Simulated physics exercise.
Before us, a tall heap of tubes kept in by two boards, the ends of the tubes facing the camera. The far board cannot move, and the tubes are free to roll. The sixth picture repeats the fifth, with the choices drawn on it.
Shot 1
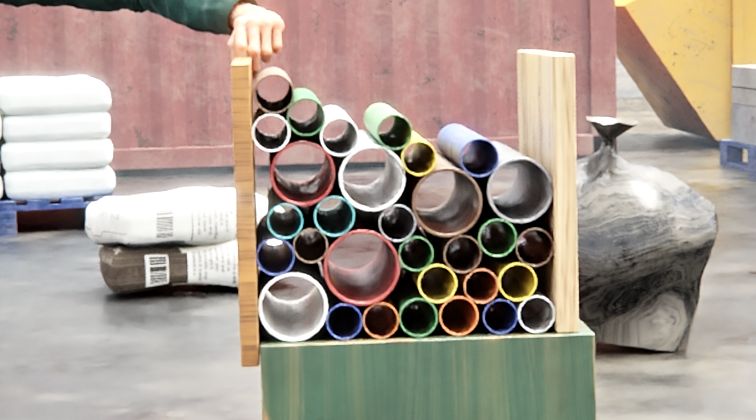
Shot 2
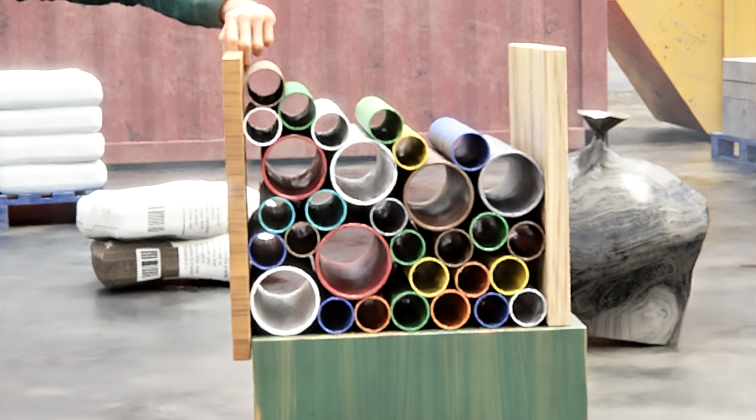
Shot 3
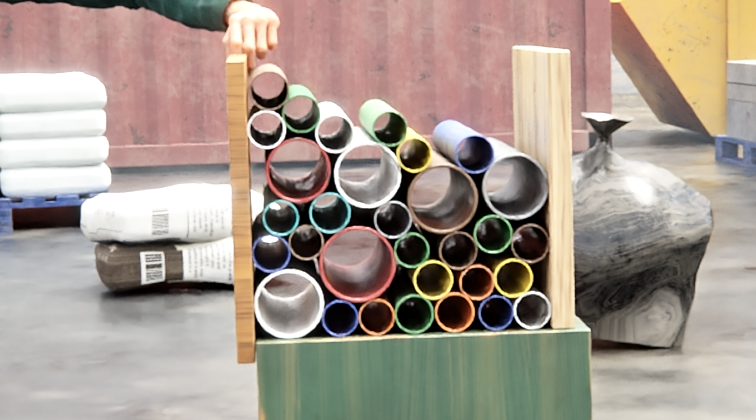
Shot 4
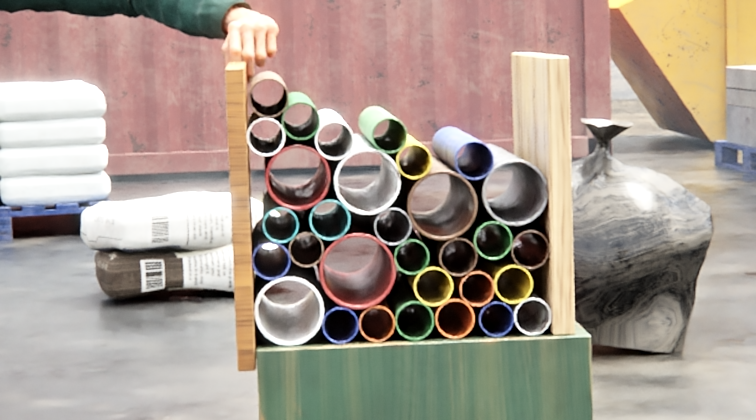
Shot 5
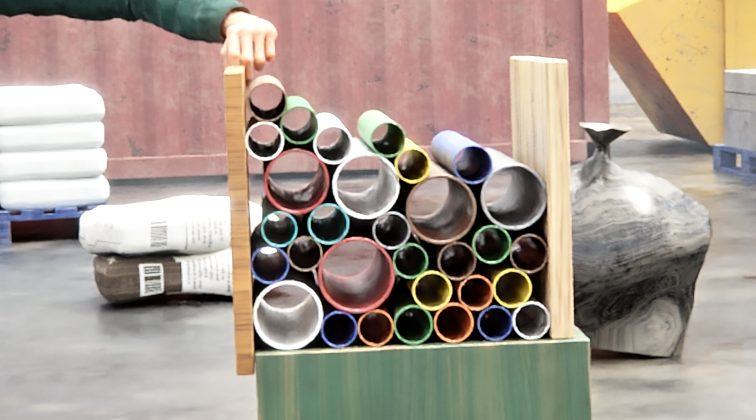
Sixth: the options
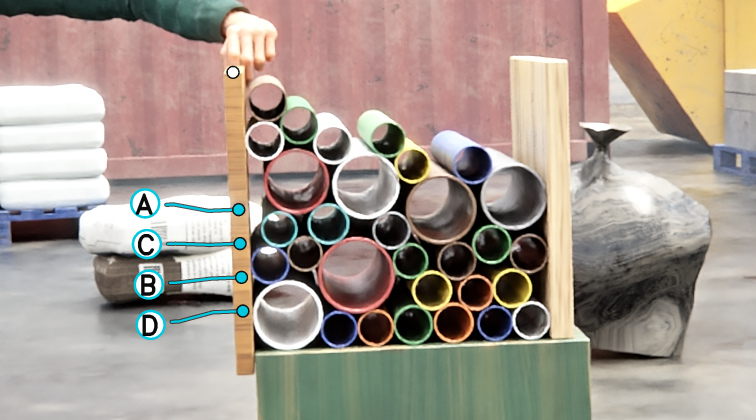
A hand rests on the left board while the stacked colourful tubes stay still.
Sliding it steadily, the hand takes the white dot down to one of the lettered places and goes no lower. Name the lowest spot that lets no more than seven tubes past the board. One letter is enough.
The last mark within the limit is B.
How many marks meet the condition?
Three of them.
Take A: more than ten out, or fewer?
At A, fewer than ten.
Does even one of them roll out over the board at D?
Yes, at D.
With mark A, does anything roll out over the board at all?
Yes, at A.
On the marked copy, A at (238, 210); B at (241, 278); C at (240, 244); D at (243, 311); the white dot at (233, 72).
Taking B. A third of the way, top of the board (246, 160).
Two thirds of the way, top of the board (250, 257).
When it is over, top of the board (251, 276), two out over the board.
As for the rest, A two out over the board; C one out over the board; D eight out over the board.
